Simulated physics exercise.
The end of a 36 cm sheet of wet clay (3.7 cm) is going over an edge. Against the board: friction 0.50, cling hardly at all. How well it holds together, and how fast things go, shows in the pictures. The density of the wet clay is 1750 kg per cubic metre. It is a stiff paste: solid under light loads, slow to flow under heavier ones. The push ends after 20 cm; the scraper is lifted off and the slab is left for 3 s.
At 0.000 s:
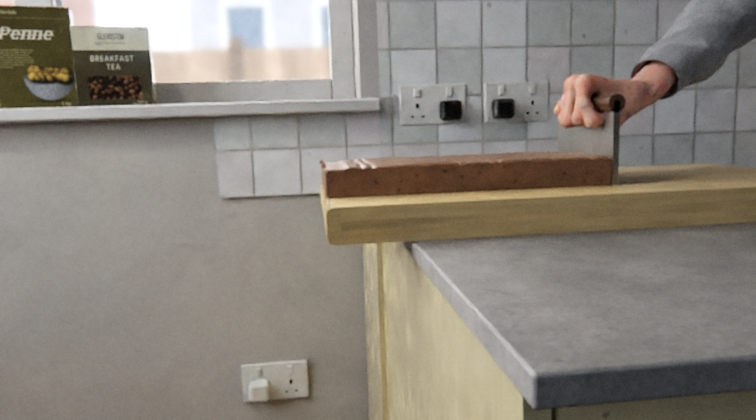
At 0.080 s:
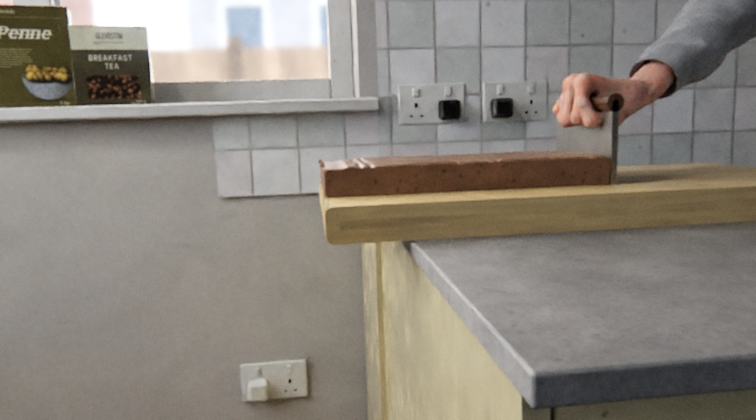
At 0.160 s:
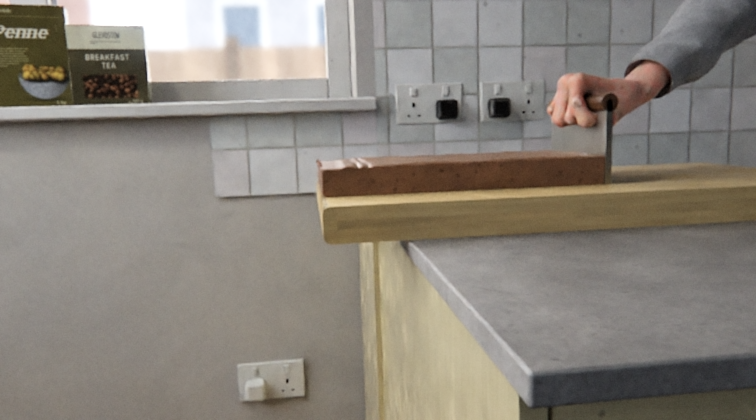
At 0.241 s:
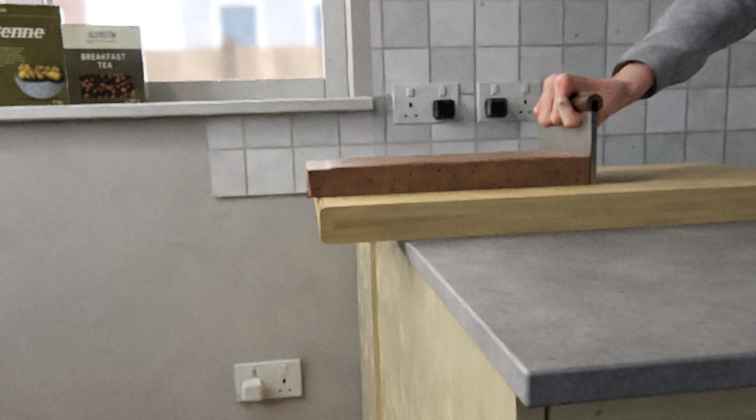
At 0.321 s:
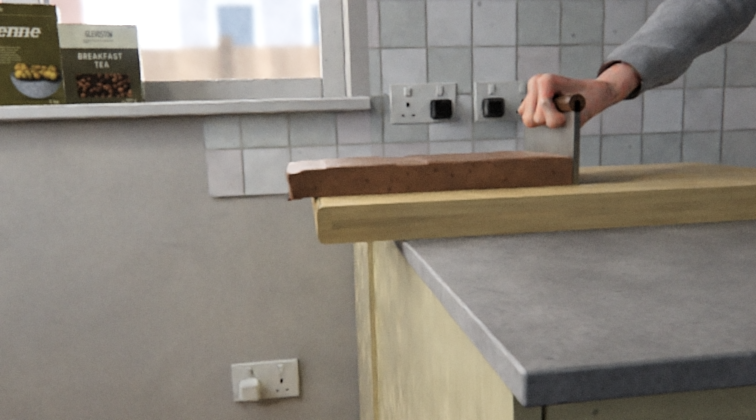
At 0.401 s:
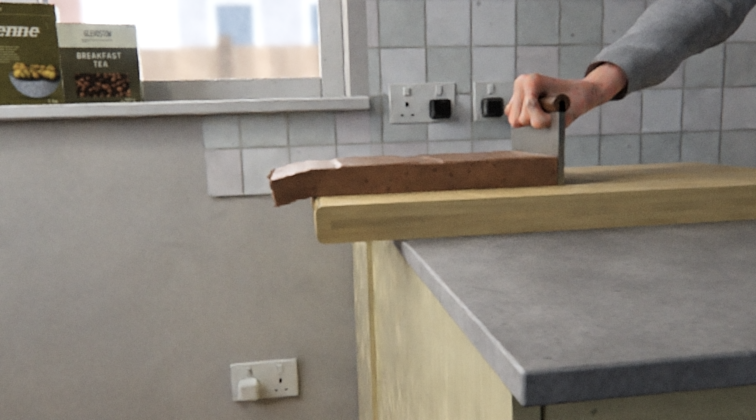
In a kitchen, a hand held a scraper still behind a slab of reddish-brown clay on a wooden board, then pushed it left until its front end stuck out past the edge, drooping slightly.
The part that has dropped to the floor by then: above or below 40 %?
Expect above 40 %.
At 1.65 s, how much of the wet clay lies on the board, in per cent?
Near 45 %.
By 0.77 s, 62 % lies on the board and 20 % has fallen.
By 1.21 s, 43 % lies on the board and 42 % has fallen.
By 1.65 s, 43 % lies on the board and 57 % has fallen.
By 2.09 s, 43 % lies on the board and 57 % has fallen.
By 4.09 s, at the end, 43 % lies on the board and 57 % has fallen.
